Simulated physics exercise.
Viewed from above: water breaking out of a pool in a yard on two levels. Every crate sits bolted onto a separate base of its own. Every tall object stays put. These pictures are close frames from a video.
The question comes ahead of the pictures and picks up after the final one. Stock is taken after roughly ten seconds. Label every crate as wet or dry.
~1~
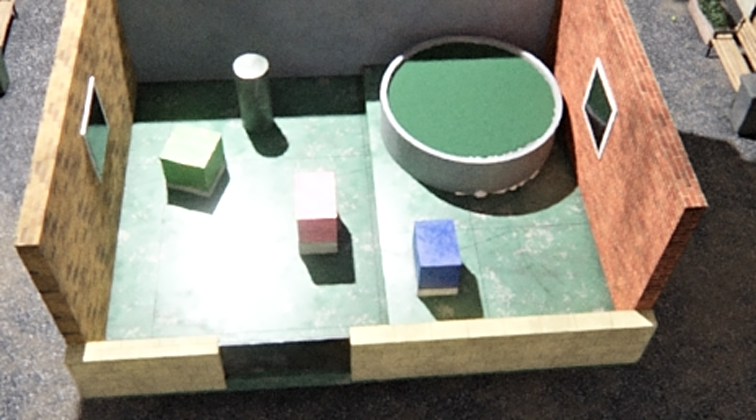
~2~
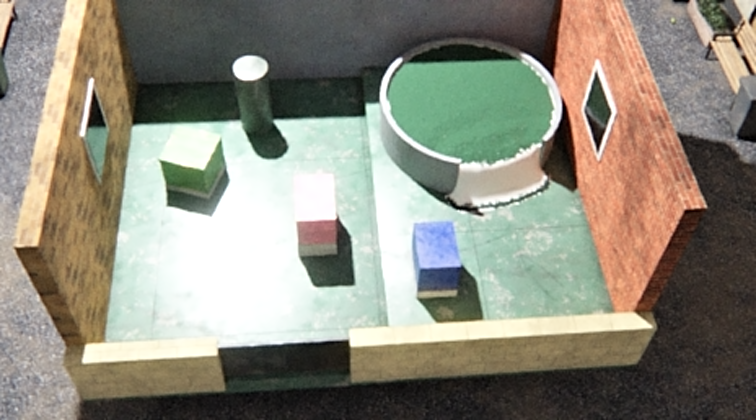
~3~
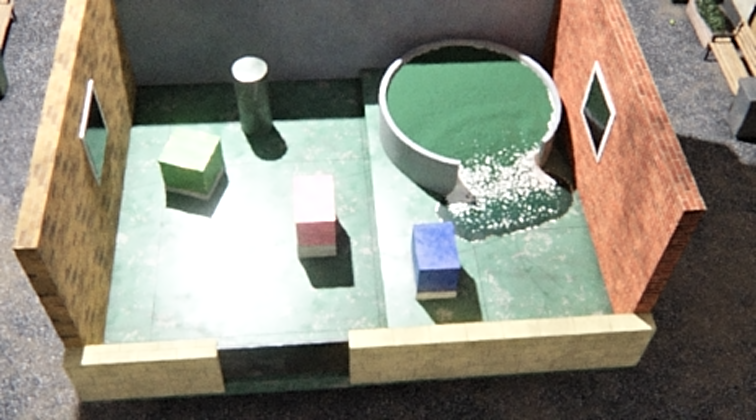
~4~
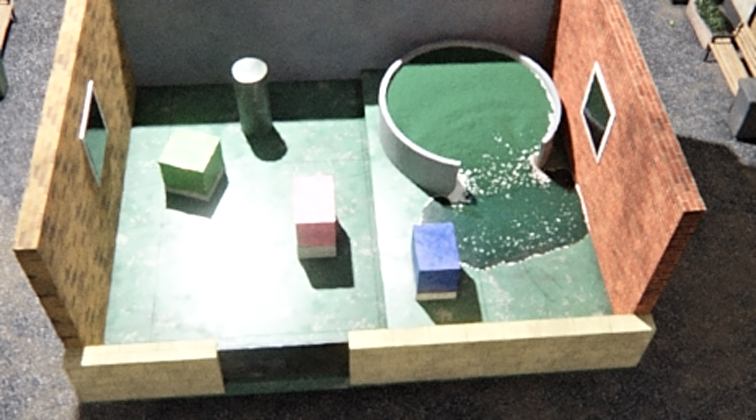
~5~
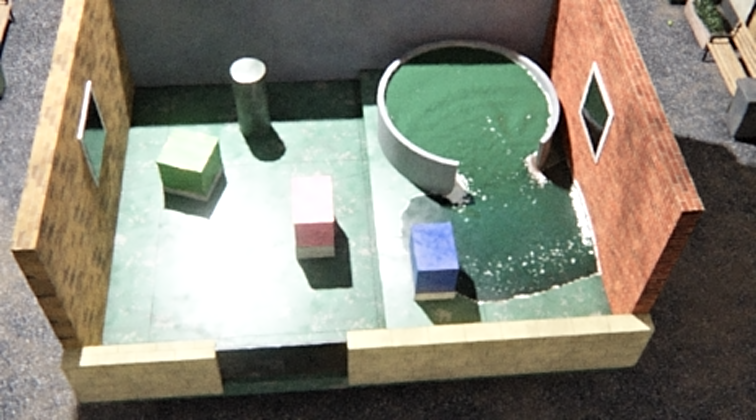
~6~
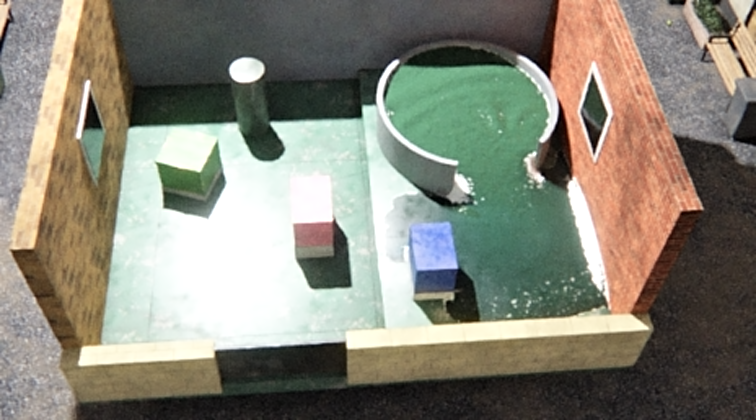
Green crate: Wet; pink crate: Dry; blue crate: Wet.
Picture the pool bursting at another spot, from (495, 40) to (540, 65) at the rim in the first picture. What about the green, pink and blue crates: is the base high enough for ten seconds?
Result - green crate is not reached; pink crate is not reached; blue crate is not reached.
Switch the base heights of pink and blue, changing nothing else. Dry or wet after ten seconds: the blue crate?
The blue crate is reached.
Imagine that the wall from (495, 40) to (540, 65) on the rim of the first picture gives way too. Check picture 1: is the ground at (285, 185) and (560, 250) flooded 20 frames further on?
Untouched, then inundated.
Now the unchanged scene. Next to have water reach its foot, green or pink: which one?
Simply the pink one.
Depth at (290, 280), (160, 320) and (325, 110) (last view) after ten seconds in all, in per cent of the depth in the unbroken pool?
10, 18, 25 %.
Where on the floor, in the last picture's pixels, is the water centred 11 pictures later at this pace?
Somewhere near (488, 197).
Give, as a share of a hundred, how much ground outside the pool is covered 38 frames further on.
That should be about 90 %.
A moment on, water covers 25 % of the floor; the green crate not reached, the pink crate water round its plinth, the blue crate water round its plinth.
Next, water covers 30 % of the floor; the green crate not reached, the pink crate water round its plinth, the blue crate water round its plinth.
Then, water covers 55 % of the floor; the green crate not reached, the pink crate water round its plinth, the blue crate water round its plinth.
Later, water covers 90 % of the floor; the green crate water round its plinth, the pink crate water round its plinth, the blue crate water round its plinth.
In the end, water covers 100 % of the floor; the green crate was topped, the pink crate stayed above the water, the blue crate was topped.
